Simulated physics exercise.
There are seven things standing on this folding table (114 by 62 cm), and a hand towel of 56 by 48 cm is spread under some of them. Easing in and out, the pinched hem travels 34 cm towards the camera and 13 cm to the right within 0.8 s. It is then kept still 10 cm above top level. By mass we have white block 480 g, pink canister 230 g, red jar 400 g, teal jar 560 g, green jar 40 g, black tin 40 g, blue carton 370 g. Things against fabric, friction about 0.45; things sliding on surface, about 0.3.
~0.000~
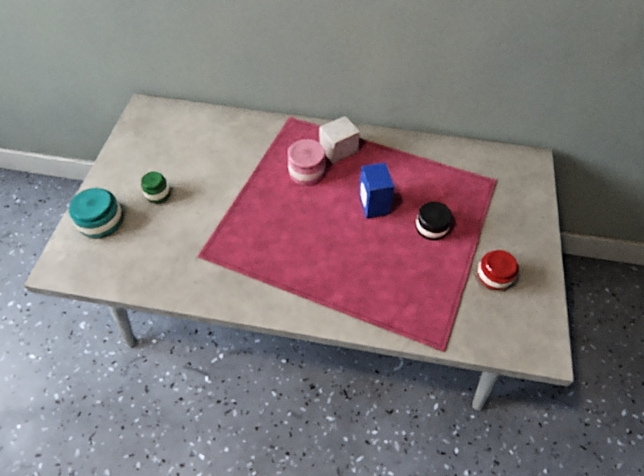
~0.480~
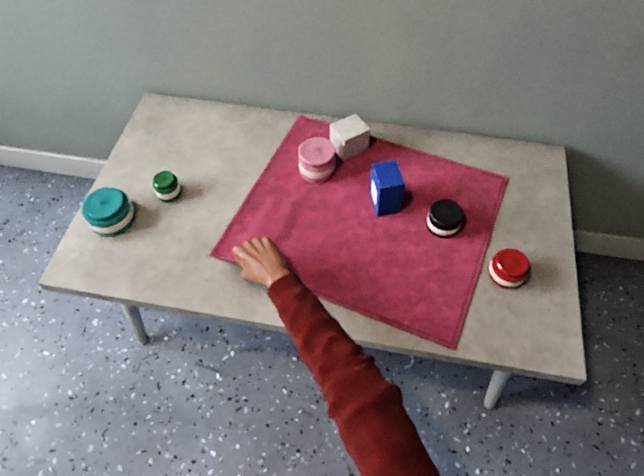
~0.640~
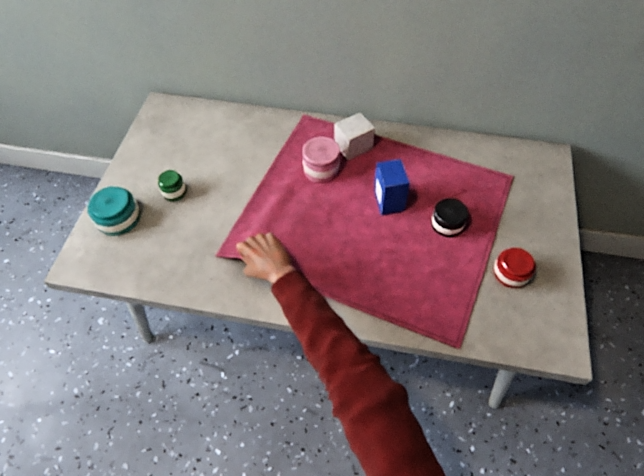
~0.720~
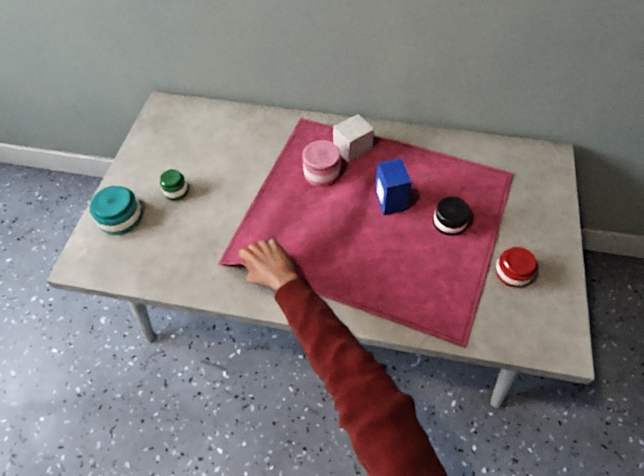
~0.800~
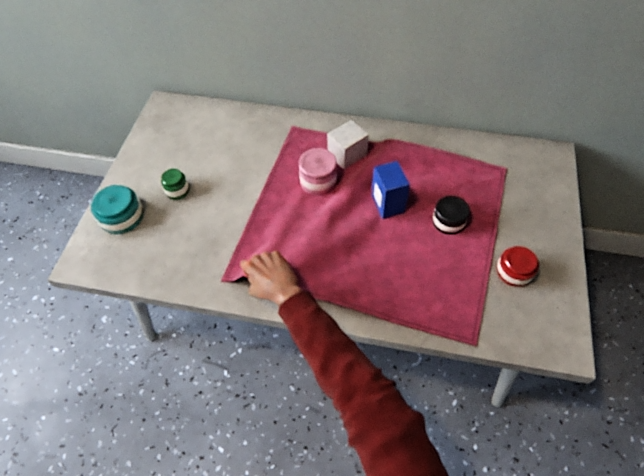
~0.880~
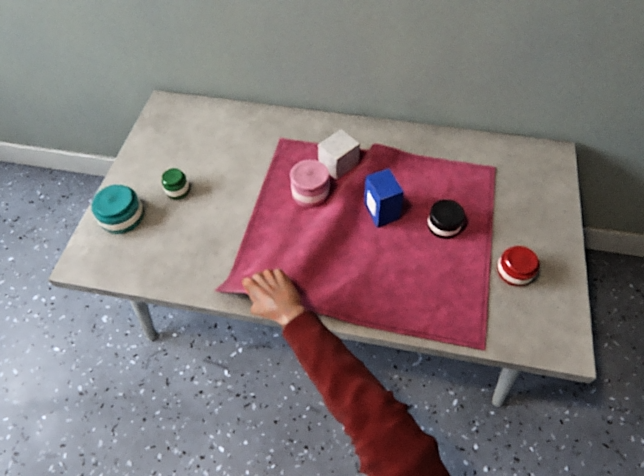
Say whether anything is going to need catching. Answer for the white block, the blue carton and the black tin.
White block: No, it stays; blue carton: No, it stays; black tin: No, it stays.
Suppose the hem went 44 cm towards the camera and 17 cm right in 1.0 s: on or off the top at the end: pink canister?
Result - pink canister: Gone.
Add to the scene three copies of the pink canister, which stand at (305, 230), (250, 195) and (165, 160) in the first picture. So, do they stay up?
Log, listed order - lost / lost / kept.
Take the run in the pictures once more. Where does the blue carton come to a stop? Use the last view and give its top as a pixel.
Around (345, 273).
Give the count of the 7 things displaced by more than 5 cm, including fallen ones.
That comes to 4 of the things.
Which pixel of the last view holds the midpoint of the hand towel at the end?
Roughly at (335, 318) in the last picture.
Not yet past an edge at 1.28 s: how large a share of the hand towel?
Around 65 percent.
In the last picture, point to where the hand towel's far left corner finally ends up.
In the final picture it's somewhere around (195, 253).
At 1.0 s, 90 % of the hand towel is still over the top; white block 18 cm off its start, blue carton 12 cm off its start, black tin 6 cm off its start.
At 1.1 s, 75 % of the hand towel is still over the top; white block 26 cm off its start, blue carton 18 cm off its start, black tin 11 cm off its start.
At 1.3 s, 65 % of the hand towel is still over the top; white block 34 cm off its start at (279, 223), blue carton 25 cm off its start at (349, 258), black tin 17 cm off its start at (419, 263).
At 1.4 s, 55 % of the hand towel is still over the top; white block 38 cm off its start, blue carton 28 cm off its start, black tin 20 cm off its start.
At 3.0 s, 55 % of the hand towel is still over the top; white block 39 cm off its start at (269, 238), blue carton 28 cm off its start at (345, 273), black tin 20 cm off its start at (416, 277), pink canister 41 cm off its start at (250, 292).
